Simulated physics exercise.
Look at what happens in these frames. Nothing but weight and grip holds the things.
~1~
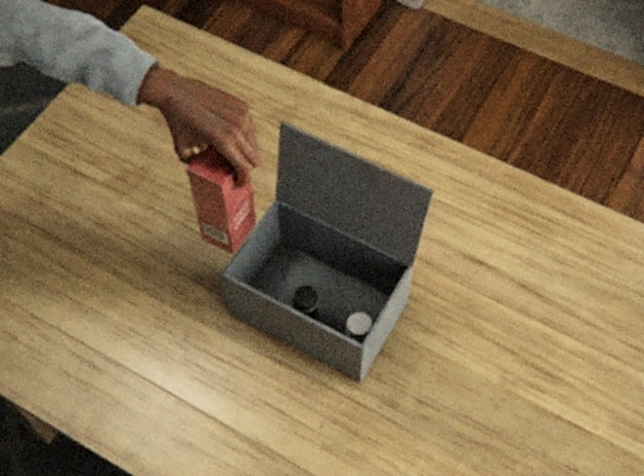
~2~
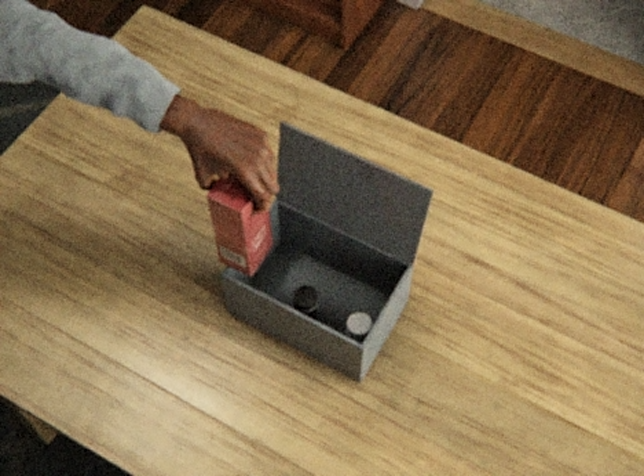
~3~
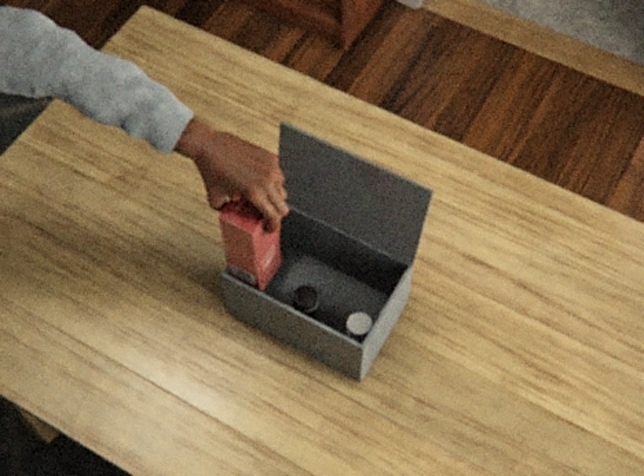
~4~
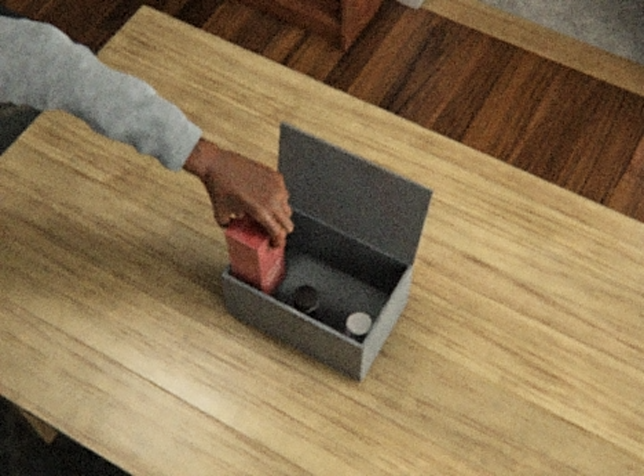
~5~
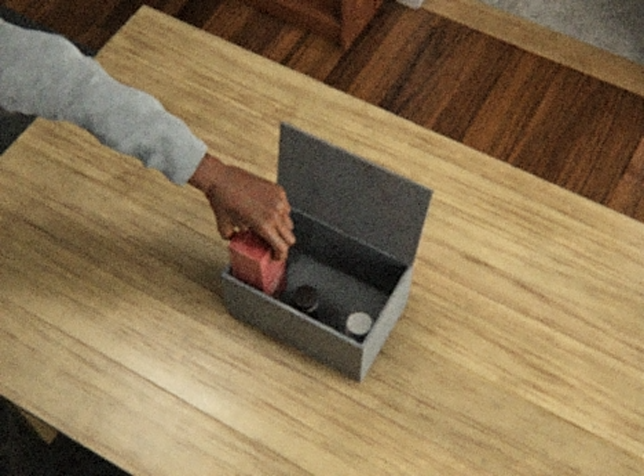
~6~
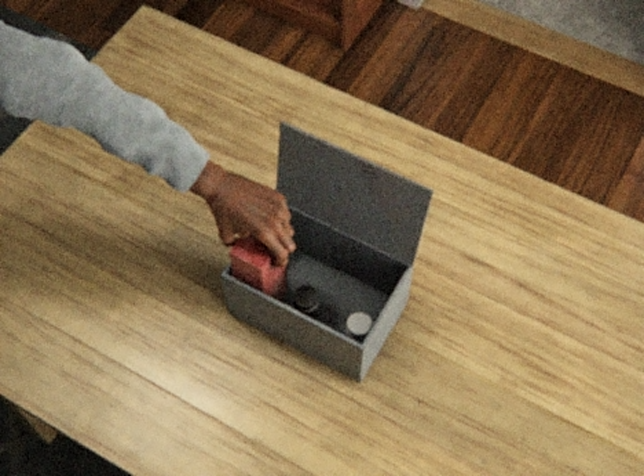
To begin with, a hand holds a red carton above a wooden table, just left of an open grey box with a black item and a pale round-topped one inside. The hand moves the carton rightward over the box's edge, then lowers it into the left end, still gripping its top.
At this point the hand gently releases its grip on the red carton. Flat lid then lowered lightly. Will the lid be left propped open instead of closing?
Yes, the lid does not fit.
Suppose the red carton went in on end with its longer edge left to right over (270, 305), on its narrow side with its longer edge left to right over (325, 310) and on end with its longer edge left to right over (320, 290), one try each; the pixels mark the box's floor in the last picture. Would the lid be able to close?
Going in order, the lid is left partly open, then comes down all the way, then is left partly open.
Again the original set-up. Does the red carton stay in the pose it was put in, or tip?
Result: It remains as it was set.
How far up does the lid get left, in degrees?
Roughly 35°.
Then, 1.30 s past the last view, lid 82° above the rim.
Then, 1.70 s past the last view, lid 44° above the rim.
Then, 3.80 s past the last view, lid 35° above the rim.
Finally, lid 36° above the rim; all 3 still in place. Final places as the last picture's camera would see them, red carton near (261, 272).
